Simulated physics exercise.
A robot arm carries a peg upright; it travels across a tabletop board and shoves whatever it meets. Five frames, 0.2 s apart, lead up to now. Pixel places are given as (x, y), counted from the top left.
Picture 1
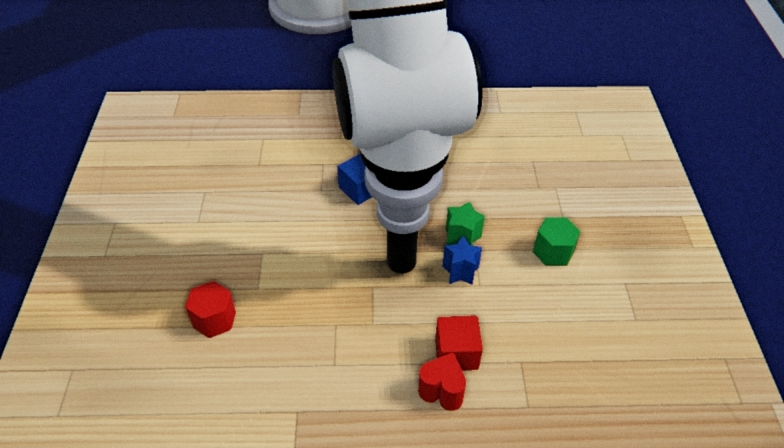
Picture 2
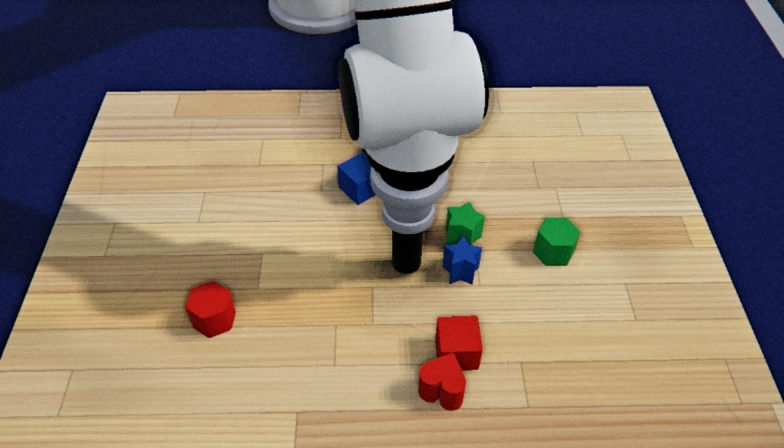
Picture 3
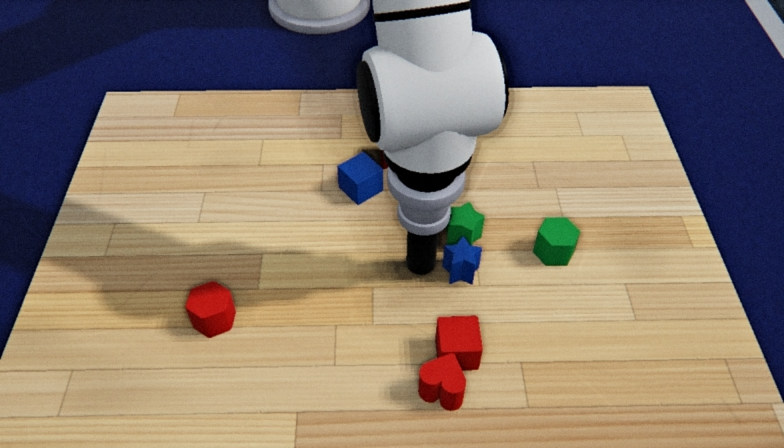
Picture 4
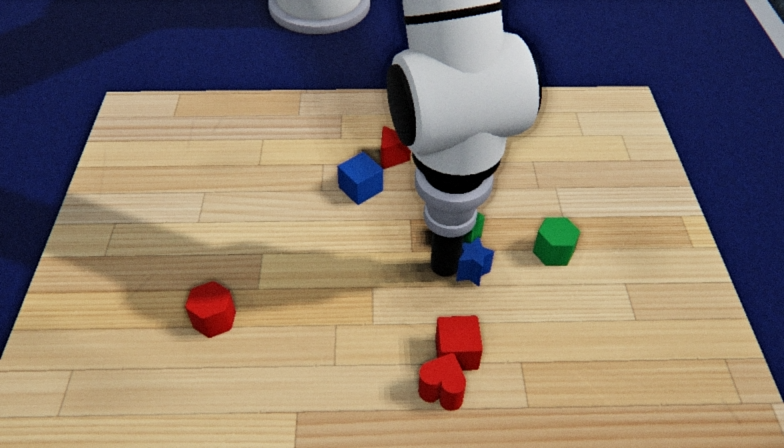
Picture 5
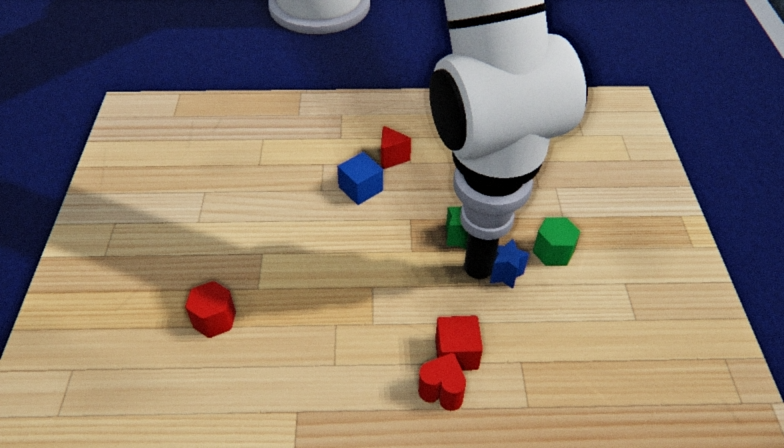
Robot arm with a black peg sliding right across a wooden table, pushing a blue star away from a green star.
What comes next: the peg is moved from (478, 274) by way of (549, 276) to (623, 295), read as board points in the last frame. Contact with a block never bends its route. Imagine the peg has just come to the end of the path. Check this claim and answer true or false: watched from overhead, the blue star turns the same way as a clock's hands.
False
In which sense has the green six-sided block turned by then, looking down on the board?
Counterclockwise rotation.
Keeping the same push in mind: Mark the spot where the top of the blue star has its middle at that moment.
Pixel (657, 267).
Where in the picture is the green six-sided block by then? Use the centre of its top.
It should be at (582, 225) by then.
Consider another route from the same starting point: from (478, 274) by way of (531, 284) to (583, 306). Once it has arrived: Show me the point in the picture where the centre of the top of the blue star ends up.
Its top centre lands on (596, 264).
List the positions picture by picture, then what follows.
In the first picture, lower end of the peg (402, 264), tops of blocks, green star (465, 215), blue star (463, 251), green six-sided block (560, 231).
In the second picture, peg (406, 264), blocks as before.
In the third picture, peg (421, 265), blocks as before.
In the fourth picture, peg (445, 267), blue star (474, 251).
In the fifth picture, peg (479, 269), green star partly hidden, blue star (509, 253), green six-sided block (560, 231).
The first path, step by step. One third of the way, peg (527, 266); blue star (559, 251); green six-sided block (574, 227), turned 15° anticlockwise.
Two thirds of the way, peg (576, 278); blue star (610, 261); green six-sided block (582, 225), turned 35° anticlockwise.
At the end, peg (625, 290); green star not moved; blue star (657, 267), turned 20° anticlockwise; green six-sided block (582, 225), turned 35° anticlockwise.
